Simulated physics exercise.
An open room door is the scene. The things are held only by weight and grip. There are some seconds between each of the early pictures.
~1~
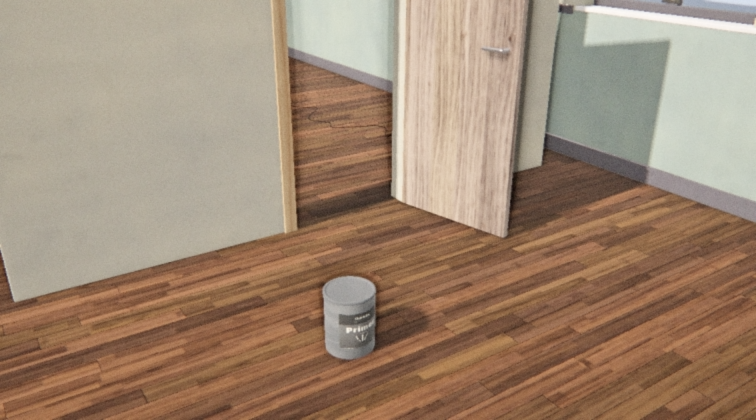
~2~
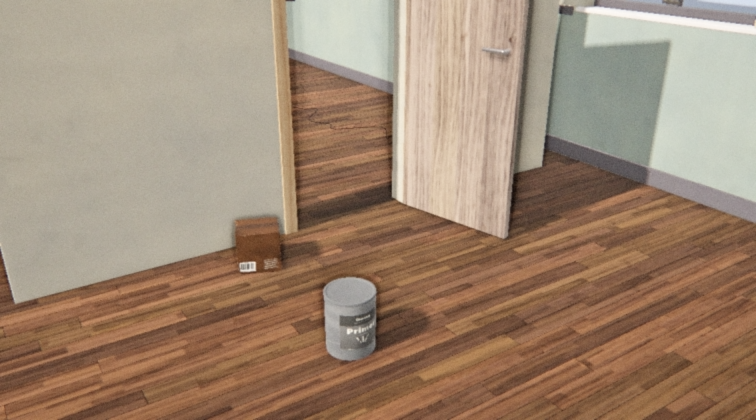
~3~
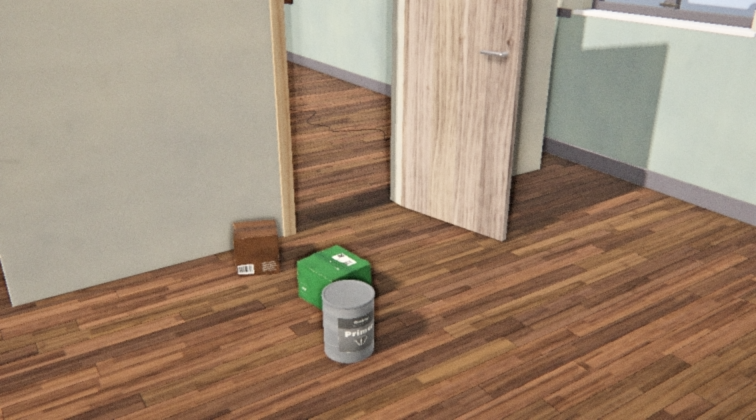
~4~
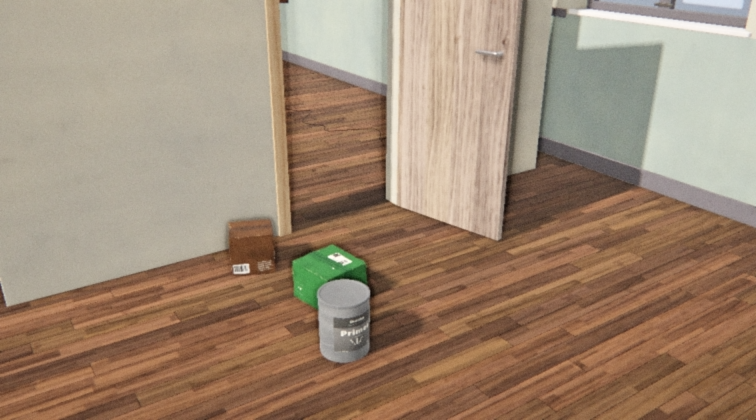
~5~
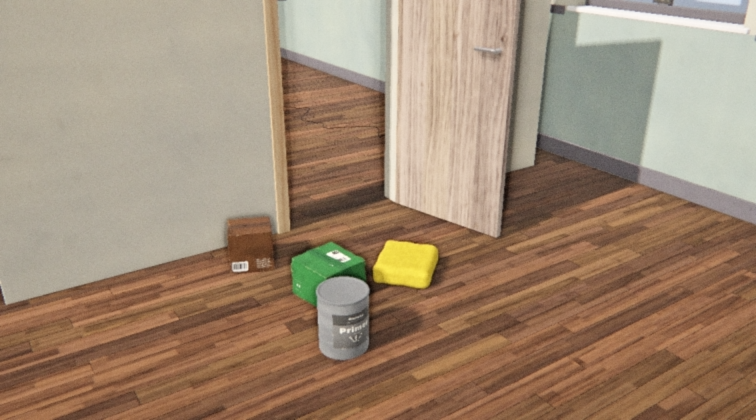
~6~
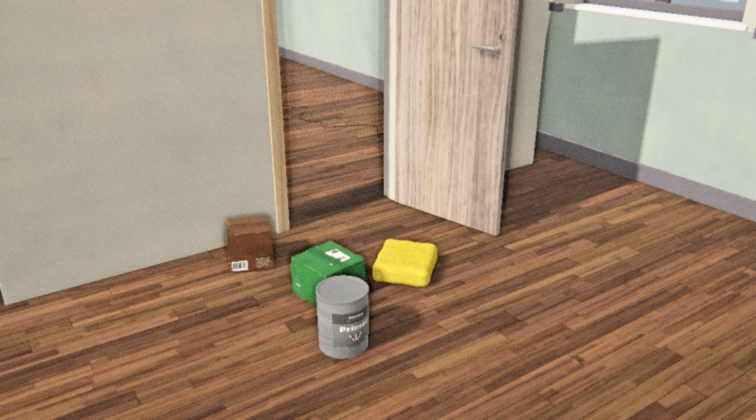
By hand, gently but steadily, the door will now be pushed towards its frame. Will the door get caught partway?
No, it swings fully home.
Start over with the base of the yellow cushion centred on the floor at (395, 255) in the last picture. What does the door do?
It then comes fully to.
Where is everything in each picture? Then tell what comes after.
The first frame shows door wide open and still.
The second frame shows door wide open and still; grey pail (350, 319).
The third frame shows door wide open and still; brown parcel (256, 248); grey pail (349, 321).
The fourth frame shows door wide open and still; green parcel (330, 279); brown parcel (252, 247).
The fifth frame shows door wide open and still; grey pail (343, 318); green parcel (329, 277).
The sixth frame shows door wide open and still; yellow cushion (406, 262); brown parcel (250, 244).
Then, 0.80 s after the last picture, door 82° open.
Then, 1.40 s after the last picture, door 50° open; yellow cushion slid a little near (403, 265).
Then, 2.00 s after the last picture, door 16° open; yellow cushion slid a little near (403, 265).
At rest, door 0° open; all 4 in place. Seen from the same camera at the end, yellow cushion near (403, 265).
